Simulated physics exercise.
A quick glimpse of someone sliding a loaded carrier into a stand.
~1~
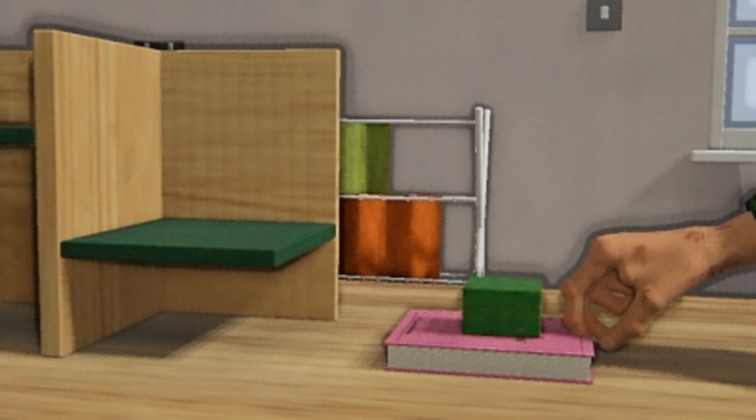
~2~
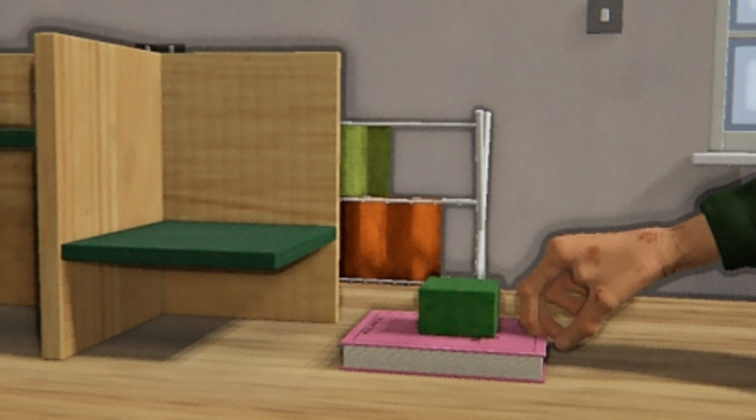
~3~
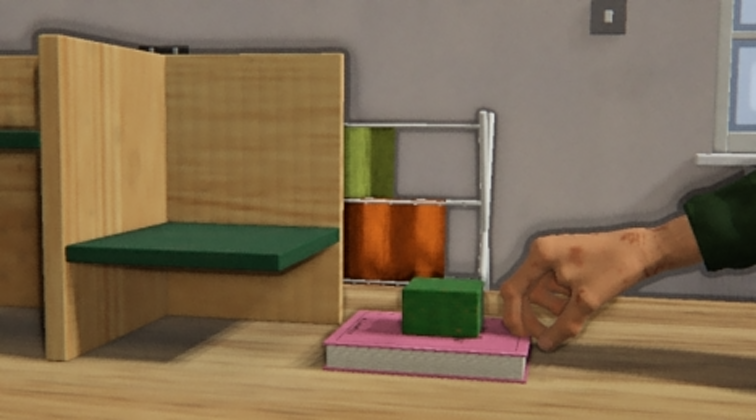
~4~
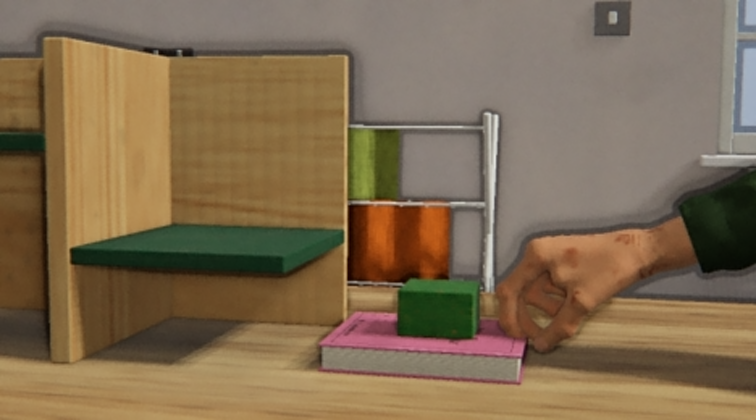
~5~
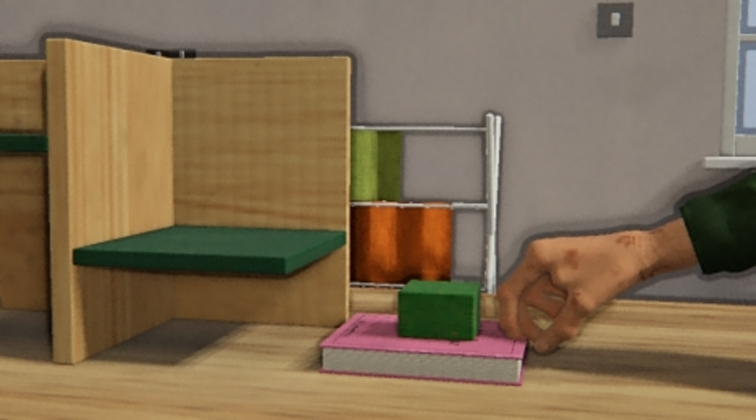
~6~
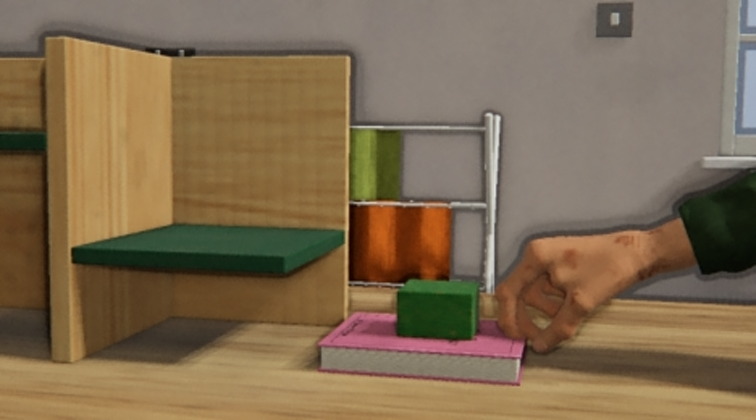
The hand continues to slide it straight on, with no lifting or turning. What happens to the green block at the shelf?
Goes in unharmed.
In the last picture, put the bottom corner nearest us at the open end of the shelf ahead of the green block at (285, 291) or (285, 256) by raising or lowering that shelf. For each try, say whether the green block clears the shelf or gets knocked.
Well, on the first go it goes under freely, and on the second it goes under freely.
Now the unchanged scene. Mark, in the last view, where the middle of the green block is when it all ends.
You'll find it close to (242, 299).
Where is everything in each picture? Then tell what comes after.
The first frame shows hand sliding it forward; green block (503, 306); pink book (492, 343).
The second frame shows hand sliding it forward; green block (460, 306); shelf (110, 191).
The third frame shows hand sliding it forward; green block (445, 307); pink book (434, 343).
The fourth frame shows hand sliding it forward; green block (440, 308); shelf (118, 195).
The fifth frame shows hand sliding it forward; green block (440, 310); pink book (430, 346).
The sixth frame shows hand sliding it forward; green block (439, 309); shelf (120, 195).
Then, 0.62 s later than the last frame, green block riding along near (391, 307).
Then, 1.10 s later than the last frame, green block riding along near (328, 304).
Then, 1.52 s later than the last frame, green block riding along near (275, 301).
When it is over, the green block clears the shelf, near (242, 299).
